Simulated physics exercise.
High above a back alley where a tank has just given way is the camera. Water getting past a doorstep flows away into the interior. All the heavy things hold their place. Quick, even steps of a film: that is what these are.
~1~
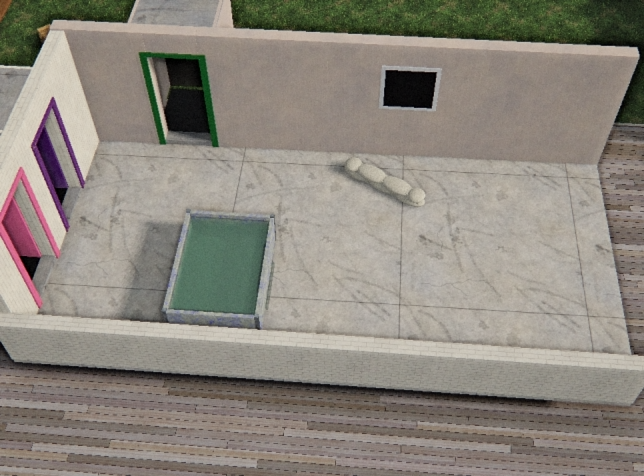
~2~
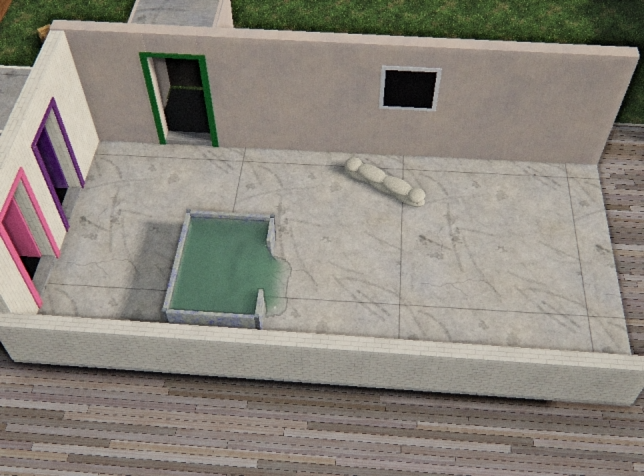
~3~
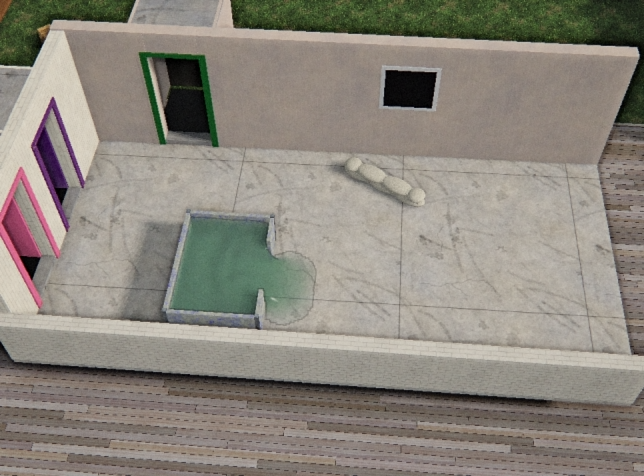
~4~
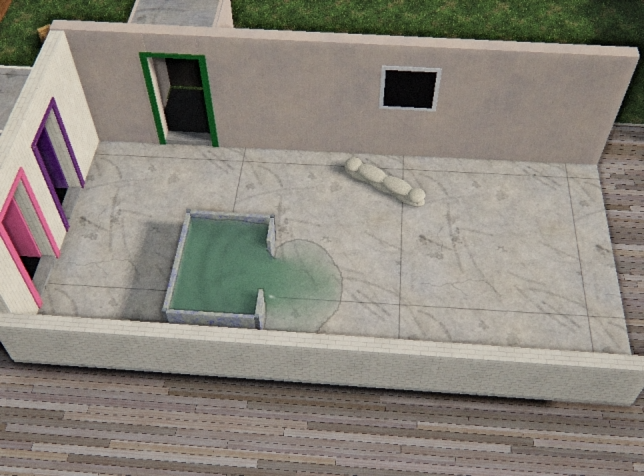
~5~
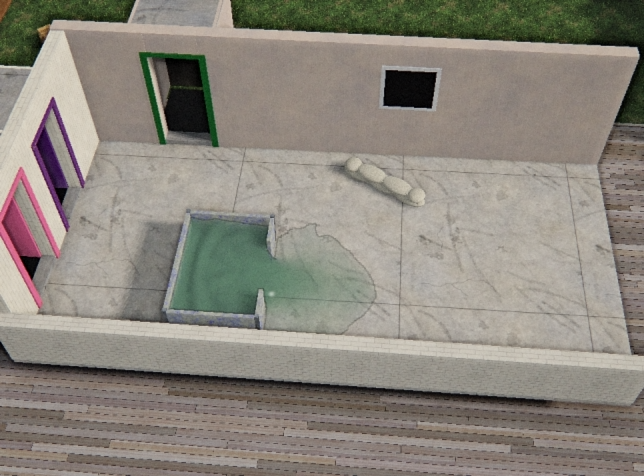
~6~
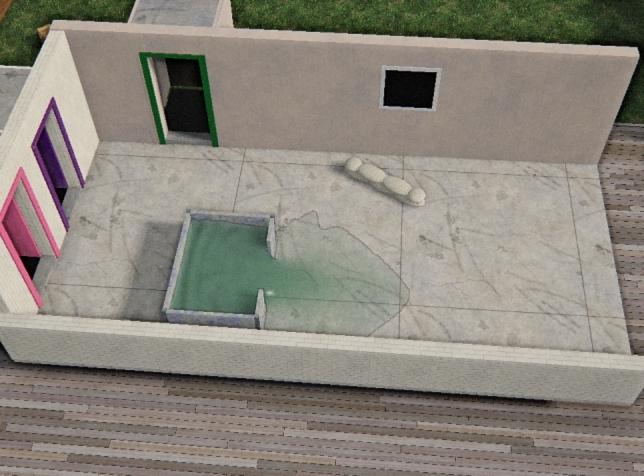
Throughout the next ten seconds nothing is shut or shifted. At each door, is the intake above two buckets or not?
The purple door never exceeds two buckets, the green door never exceeds two buckets, the pink door never exceeds two buckets.
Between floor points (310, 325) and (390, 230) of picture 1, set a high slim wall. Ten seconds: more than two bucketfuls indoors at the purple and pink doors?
Purple door is overwhelmed, pink door copes.
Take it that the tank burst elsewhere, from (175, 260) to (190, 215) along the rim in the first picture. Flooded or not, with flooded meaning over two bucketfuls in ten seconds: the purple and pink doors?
The purple one crosses the line and the pink one crosses the line, I think.
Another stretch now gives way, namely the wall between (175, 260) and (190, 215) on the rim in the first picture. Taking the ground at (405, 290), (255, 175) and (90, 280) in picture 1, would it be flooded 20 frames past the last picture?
Listed order gives left alone; left alone; sopping.
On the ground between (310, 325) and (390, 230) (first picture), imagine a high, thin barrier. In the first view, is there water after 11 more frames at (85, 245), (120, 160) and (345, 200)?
Untouched; untouched; submerged.
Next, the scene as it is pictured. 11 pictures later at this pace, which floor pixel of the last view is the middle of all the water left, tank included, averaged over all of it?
I'd say around (316, 288).
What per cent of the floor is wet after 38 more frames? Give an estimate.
Close to 55 %.
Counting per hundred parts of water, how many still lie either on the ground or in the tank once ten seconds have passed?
54 % or so.
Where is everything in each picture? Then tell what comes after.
In the first picture, still water in the water tank at (221, 264).
In the second picture, water pours out at (265, 279) and has run to (279, 261).
In the third picture, water pours out at (265, 281) and has run to (310, 269).
In the fourth picture, the front is at (338, 279), out from the gap at (265, 281).
In the fifth picture, the front is at (369, 299), out from the gap at (265, 280).
In the sixth picture, water pours out at (265, 280) and has run to (403, 289).
A moment on, water covers 25 % of the floor; the purple door not reached, the green door not reached, the pink door not reached.
Next, water covers 40 % of the floor; the purple door not reached, the green door not reached, the pink door not reached.
Then, water covers 55 % of the floor; the purple door not reached, the green door not reached, the pink door not reached.
Later, water covers 55 % of the floor; the purple door not reached, the green door not reached, the pink door not reached.
In the end, water covers 60 % of the floor; the purple door not reached, the green door wet at the sill, nothing in, the pink door not reached.
